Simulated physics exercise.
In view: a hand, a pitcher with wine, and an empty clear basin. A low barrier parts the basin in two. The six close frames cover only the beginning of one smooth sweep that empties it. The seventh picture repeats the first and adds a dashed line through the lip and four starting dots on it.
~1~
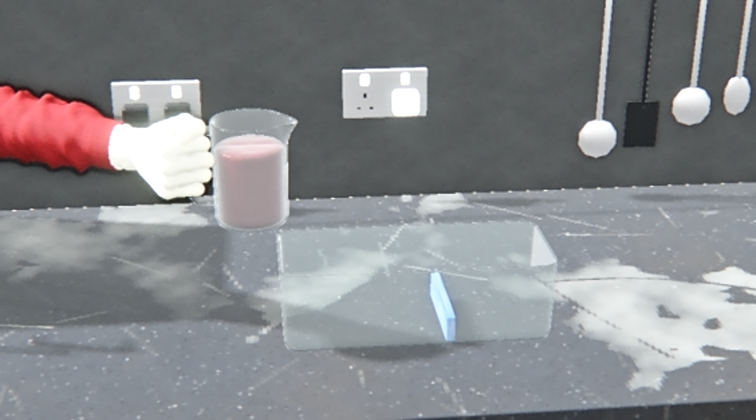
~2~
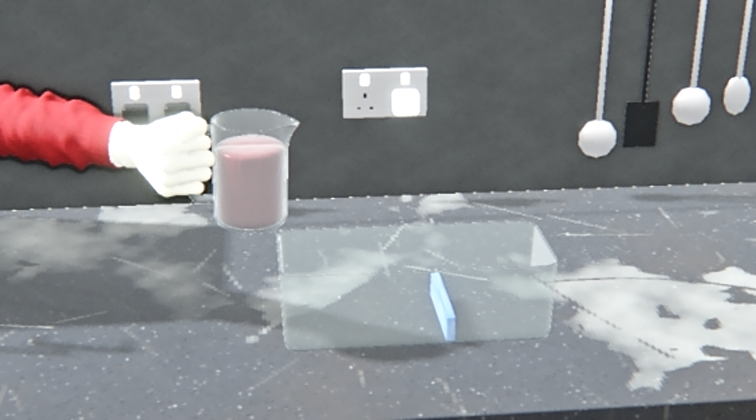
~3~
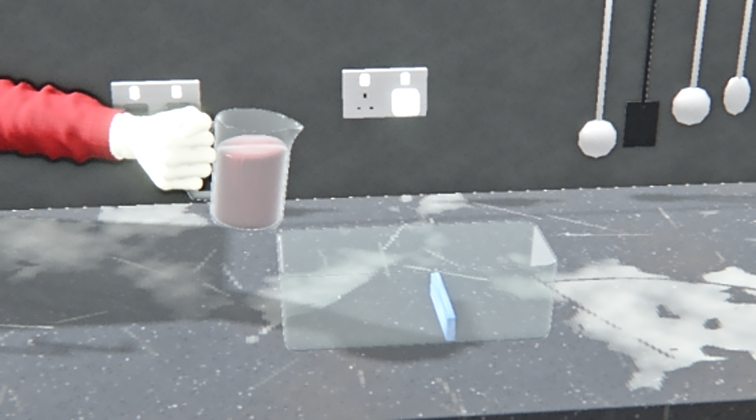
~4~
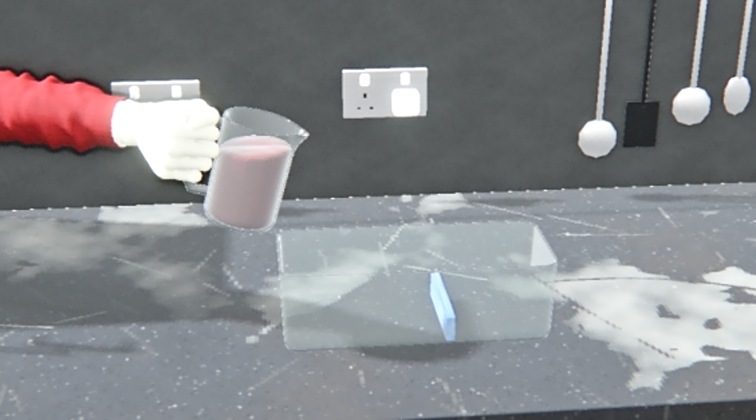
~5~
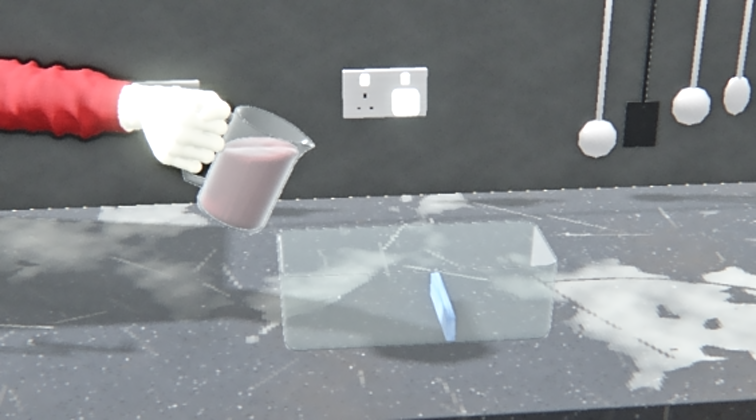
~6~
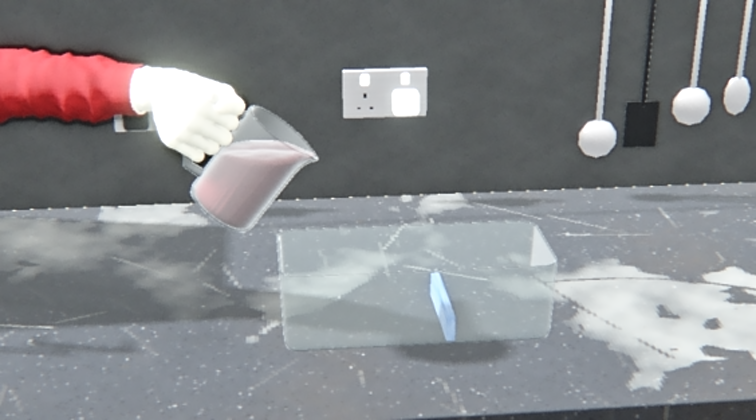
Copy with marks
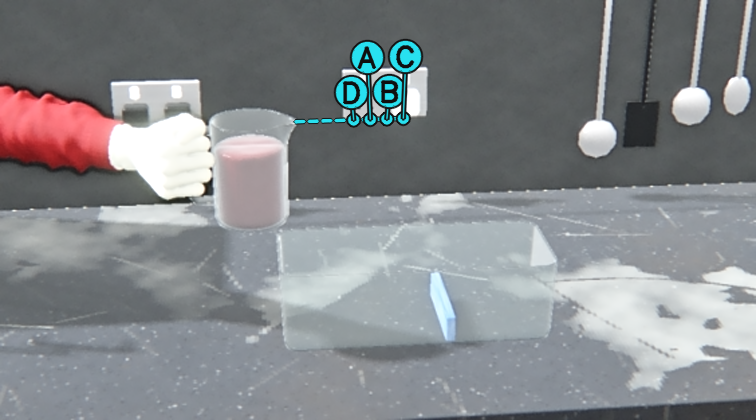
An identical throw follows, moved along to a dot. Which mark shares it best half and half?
Choose B.
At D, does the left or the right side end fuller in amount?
The left side.
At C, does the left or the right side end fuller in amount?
The right one.
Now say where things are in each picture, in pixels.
The first frame shows upright, lip at (295, 121); basin from (284, 348) to (549, 335); top of the wall at (443, 294); nothing has left yet.
The second frame shows upright, lip at (297, 123); nothing has left yet.
The third frame shows tipped about 7°, lip at (301, 127); nothing has left yet.
The fourth frame shows tipped about 15°, lip at (307, 134); nothing has left yet.
The fifth frame shows tipped about 25°, lip at (313, 144); nothing has left yet.
The sixth frame shows tipped about 38°, lip at (317, 157); nothing has left yet.
In cyan, A at (370, 119); B at (386, 119); C at (403, 118); D at (353, 120).
Choosing A, about 88 % ends left of the wall and 11 % right of it.
Choosing B, about 47 % ends left of the wall and 52 % right of it.
Choosing C, about 20 % ends left of the wall and 79 % right of it.
Choosing D, about 90 % ends left of the wall and 8 % right of it; 3 % is lost outside.
